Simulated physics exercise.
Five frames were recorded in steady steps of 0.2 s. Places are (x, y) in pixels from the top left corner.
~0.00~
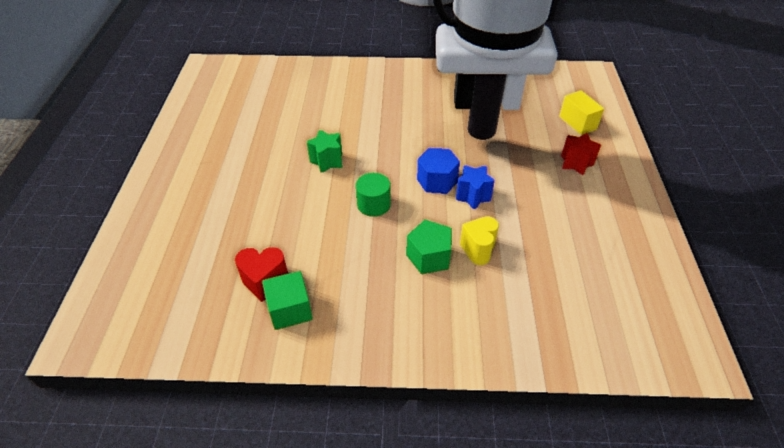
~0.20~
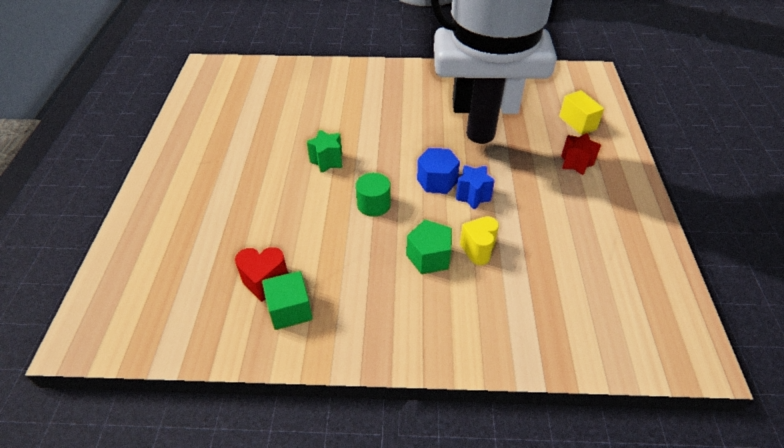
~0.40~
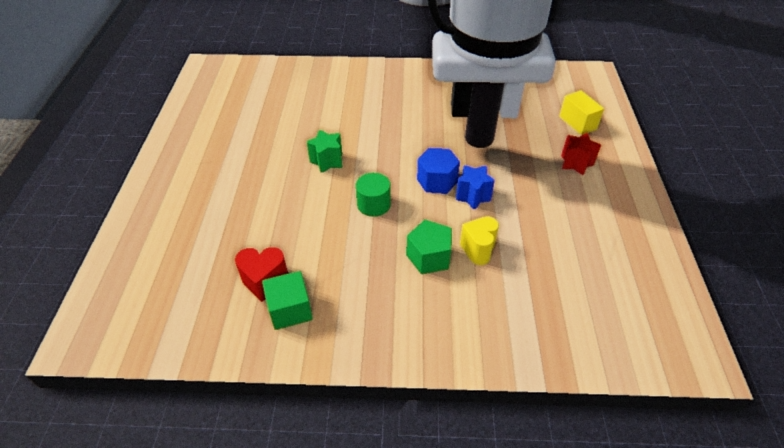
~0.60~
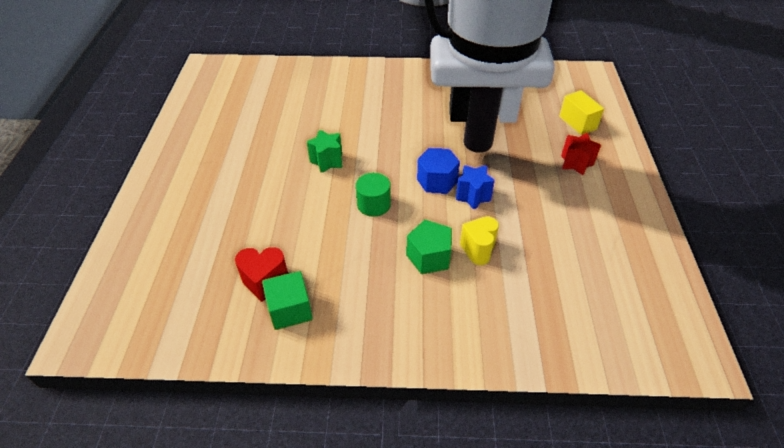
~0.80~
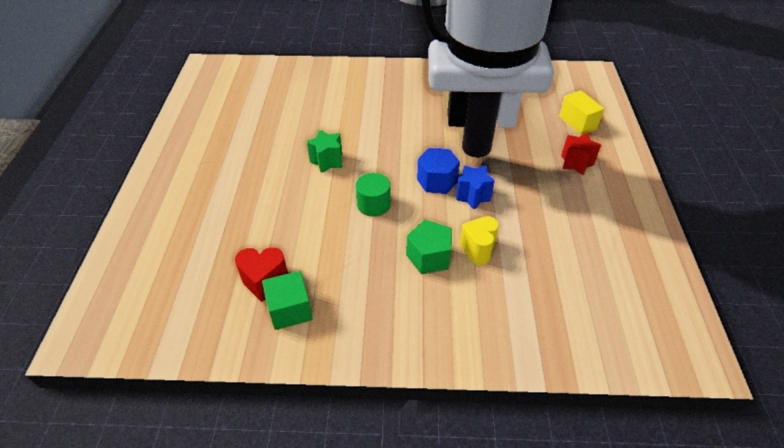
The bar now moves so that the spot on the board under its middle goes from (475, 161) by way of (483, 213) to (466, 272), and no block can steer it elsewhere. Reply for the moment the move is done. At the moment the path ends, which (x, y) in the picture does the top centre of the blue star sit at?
It is at (460, 278).
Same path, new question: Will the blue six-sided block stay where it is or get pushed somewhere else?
It sits in its place.
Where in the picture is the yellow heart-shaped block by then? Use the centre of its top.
In the picture, it is at (466, 307).
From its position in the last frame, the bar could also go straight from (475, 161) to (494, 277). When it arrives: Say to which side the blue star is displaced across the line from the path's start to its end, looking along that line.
Measured against the direction from start to end, the blue star shifts toward the right-hand side.
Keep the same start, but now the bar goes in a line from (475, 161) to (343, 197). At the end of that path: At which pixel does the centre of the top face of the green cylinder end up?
Expect it around (347, 200).
On the path given first. One third of the way, bar at (484, 184); blue star at (478, 195), turned 20° clockwise.
Two thirds of the way, bar at (482, 220); blue star at (473, 233), turned 20° clockwise; yellow heart-shaped block at (478, 259).
At the end, bar at (468, 261); green five-sided block in place; blue six-sided block in place; blue star at (460, 278), turned 20° clockwise; yellow heart-shaped block at (466, 307).
